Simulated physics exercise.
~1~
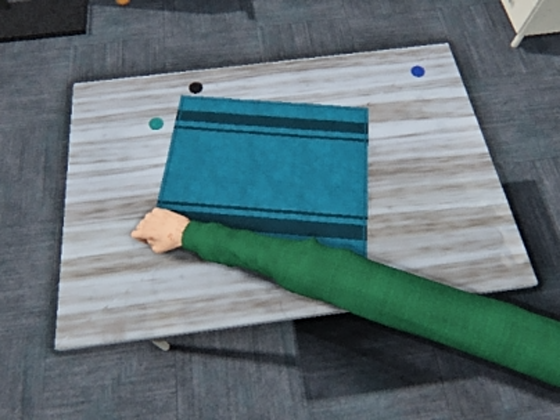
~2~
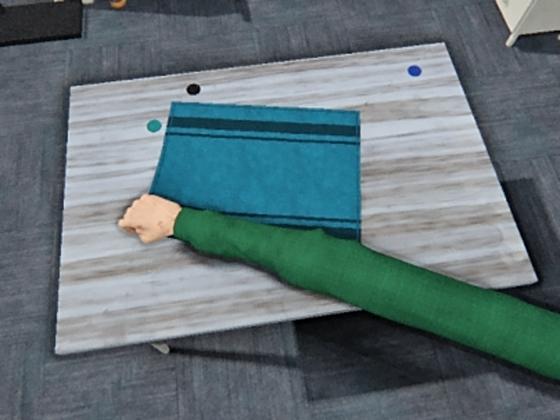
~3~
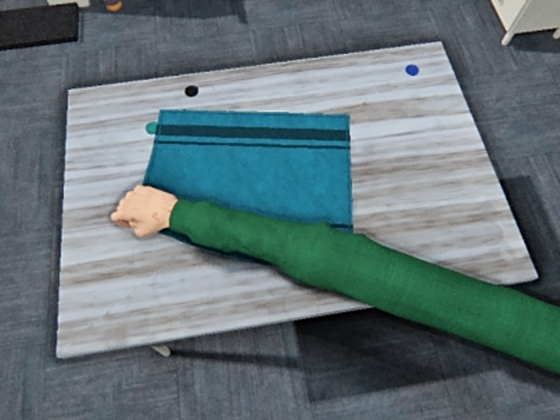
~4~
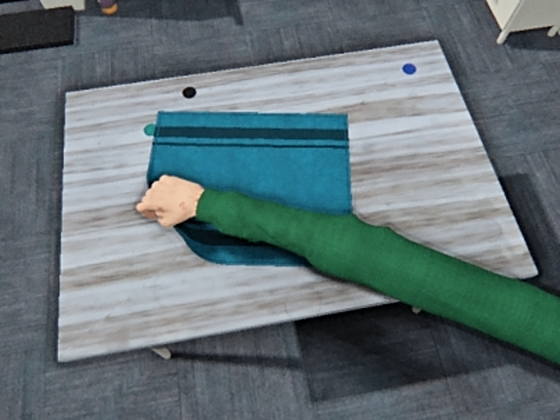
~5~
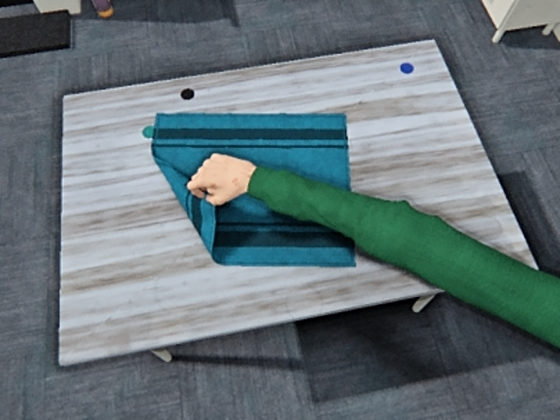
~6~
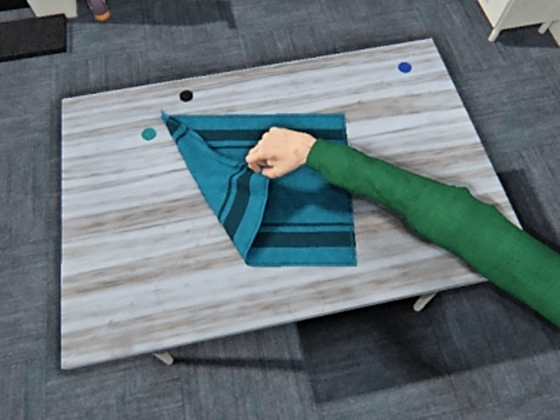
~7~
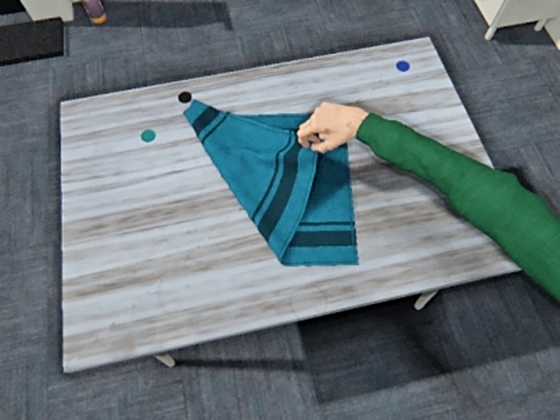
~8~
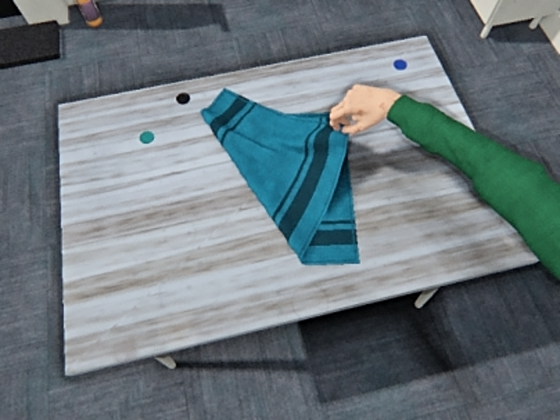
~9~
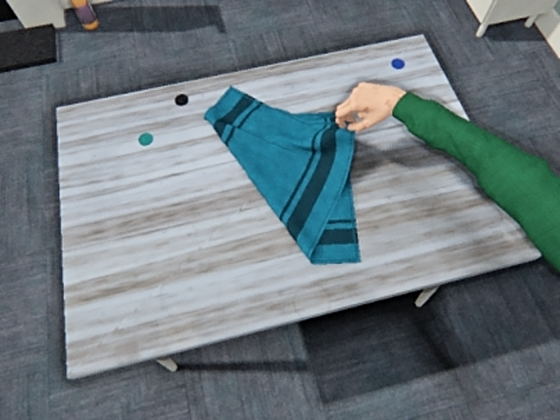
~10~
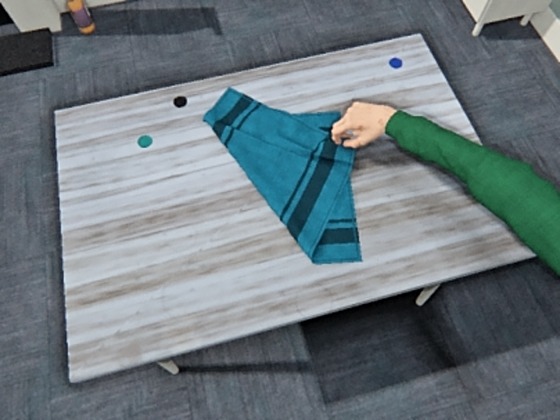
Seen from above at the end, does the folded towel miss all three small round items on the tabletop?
Yes, it misses them all. The black disc, the teal lid and the blue cap all remain uncovered in plain view.
